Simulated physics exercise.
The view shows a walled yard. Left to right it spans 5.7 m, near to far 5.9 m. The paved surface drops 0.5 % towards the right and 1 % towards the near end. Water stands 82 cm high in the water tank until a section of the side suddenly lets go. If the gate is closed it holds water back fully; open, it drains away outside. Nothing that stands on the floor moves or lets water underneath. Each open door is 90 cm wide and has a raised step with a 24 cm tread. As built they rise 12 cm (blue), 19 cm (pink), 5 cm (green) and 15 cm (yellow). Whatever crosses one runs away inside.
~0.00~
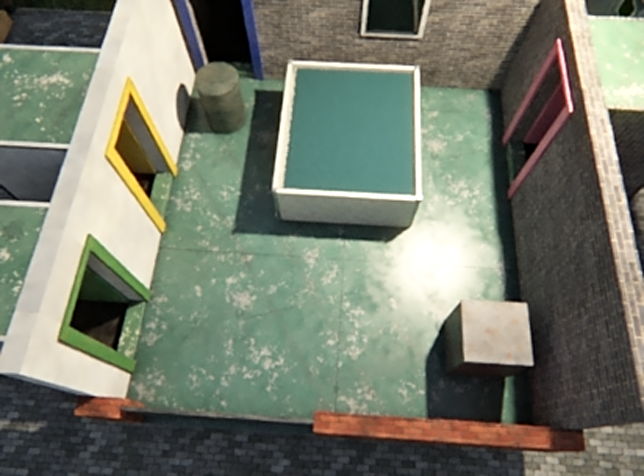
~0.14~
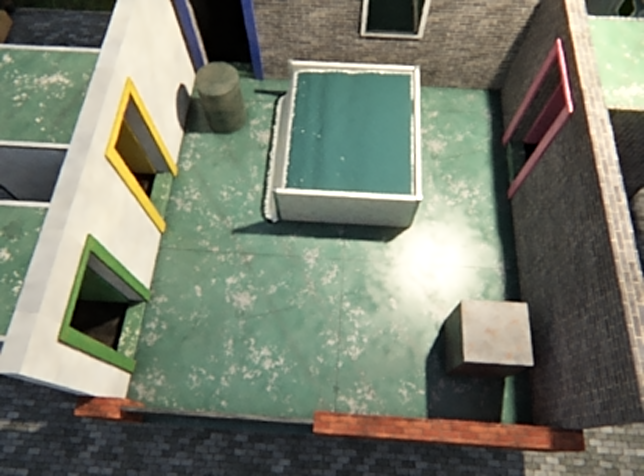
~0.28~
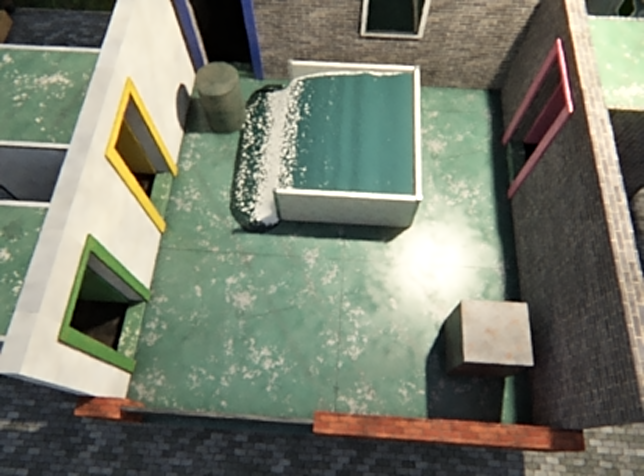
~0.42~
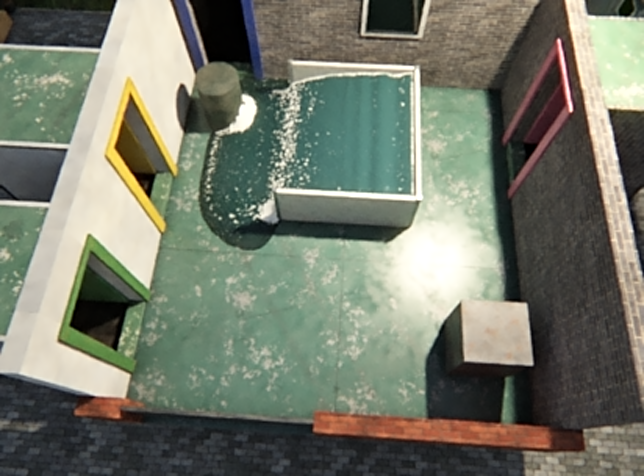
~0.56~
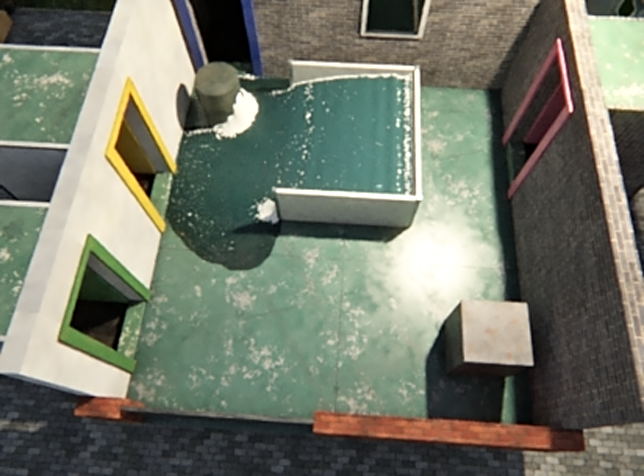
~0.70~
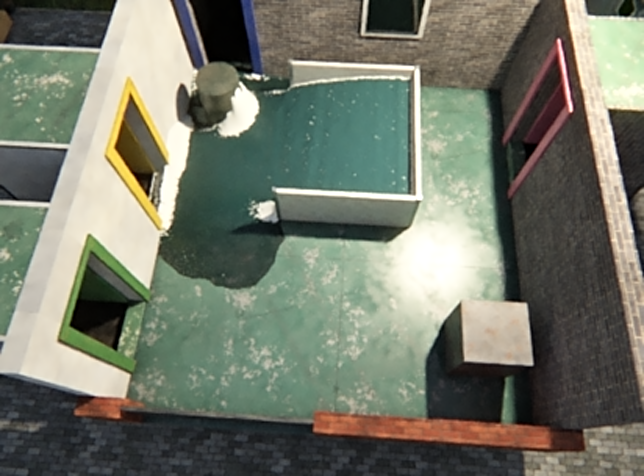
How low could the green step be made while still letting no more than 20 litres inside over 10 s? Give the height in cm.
It would have to be roughly 14.5 cm high.
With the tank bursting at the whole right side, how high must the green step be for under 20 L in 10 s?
About 18 cm.
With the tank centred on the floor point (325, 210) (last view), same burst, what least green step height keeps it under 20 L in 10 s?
About 20 cm.
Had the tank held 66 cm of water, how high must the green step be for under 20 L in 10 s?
Some 11.5 cm.
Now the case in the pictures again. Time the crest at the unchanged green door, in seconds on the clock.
Around 4.0 s.
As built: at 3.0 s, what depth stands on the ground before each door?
Depths in cm: Blue 28, pink 0, green 10, yellow 28.
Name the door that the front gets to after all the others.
The pink one.
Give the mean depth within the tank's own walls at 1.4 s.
Some 39 cm.
After 1.4 s water covers 30 % of the floor, deepest (56 cm) near (188, 162); 8 cm at the green door, 0 litres in over its 5 cm step.
After 3.0 s water covers 50 % of the floor, deepest (38 cm) near (125, 402); 10 cm at the green door, 22 litres in over its 5 cm step.
After 10.0 s water covers 100 % of the floor, deepest (16 cm) near (417, 107); 11 cm at the green door, 183 litres in over its 5 cm step.
At the green door as built, the water arrived by 1.2 s and peaked near 14 cm at 4.2 s.
Run again over the same 10 s with other heights there, 44 litres in over 11.5 cm, 11 litres over 16 cm. The limit of 20 litres is kept from about 14.5 cm up.
